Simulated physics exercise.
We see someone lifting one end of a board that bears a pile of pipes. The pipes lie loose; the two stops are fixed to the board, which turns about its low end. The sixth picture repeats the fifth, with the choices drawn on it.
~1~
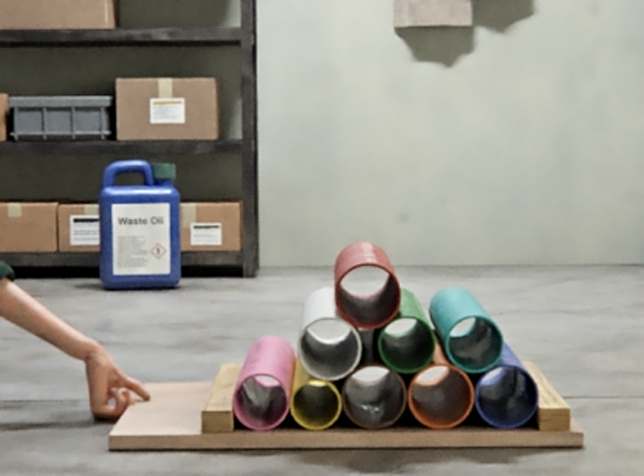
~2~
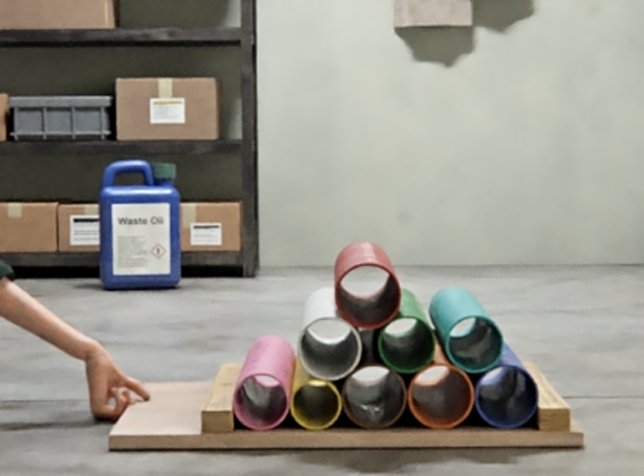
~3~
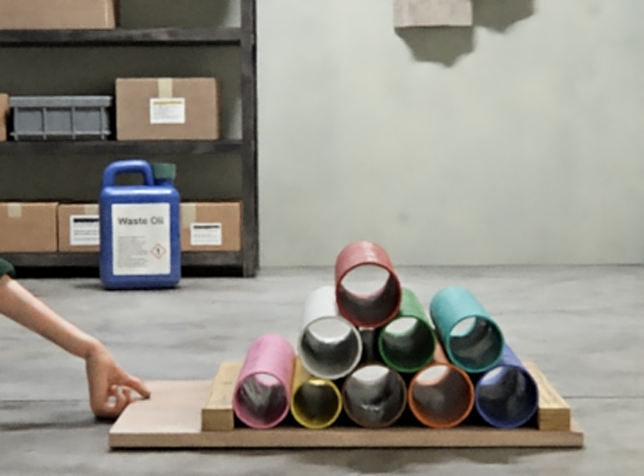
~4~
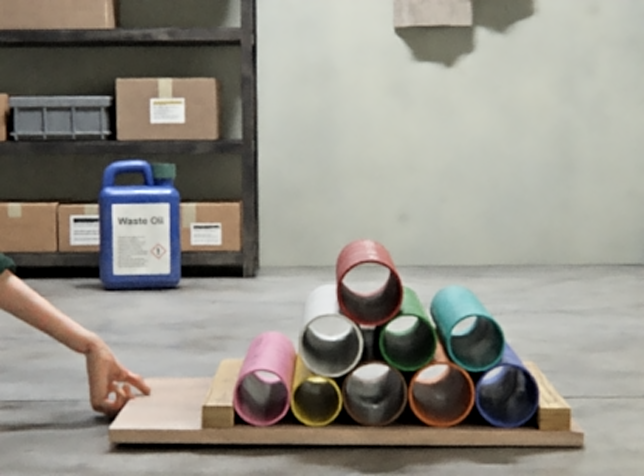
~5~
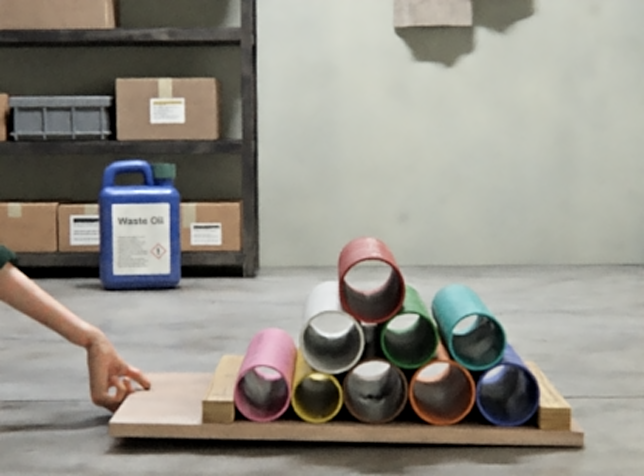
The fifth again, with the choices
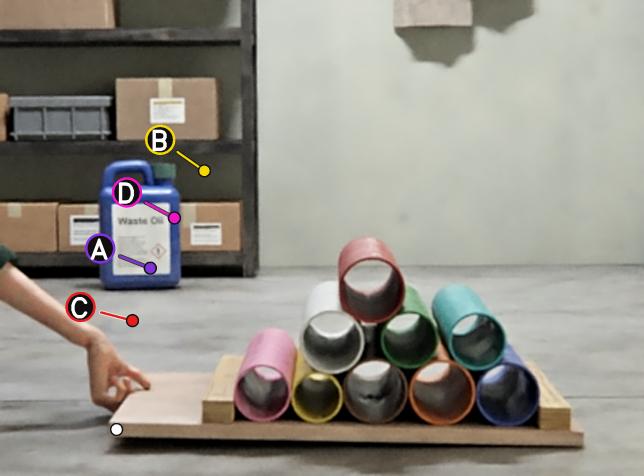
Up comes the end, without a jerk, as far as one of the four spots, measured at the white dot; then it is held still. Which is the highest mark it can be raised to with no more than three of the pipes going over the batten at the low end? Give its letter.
The highest mark that will do is B.
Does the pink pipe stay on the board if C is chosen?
Yes, with C.
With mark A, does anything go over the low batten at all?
No, at A.
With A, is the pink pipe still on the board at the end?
Yes, with A.
On the copy, A at (150, 268); B at (204, 171); C at (133, 321); D at (175, 218); the white dot at (117, 430).
On B. First, board at 20°.
Then, board at 36°.
Finally, board at 36°, three over the low batten (turquoise, green, red).
By contrast, A none over the low batten; C none over the low batten; D none over the low batten.
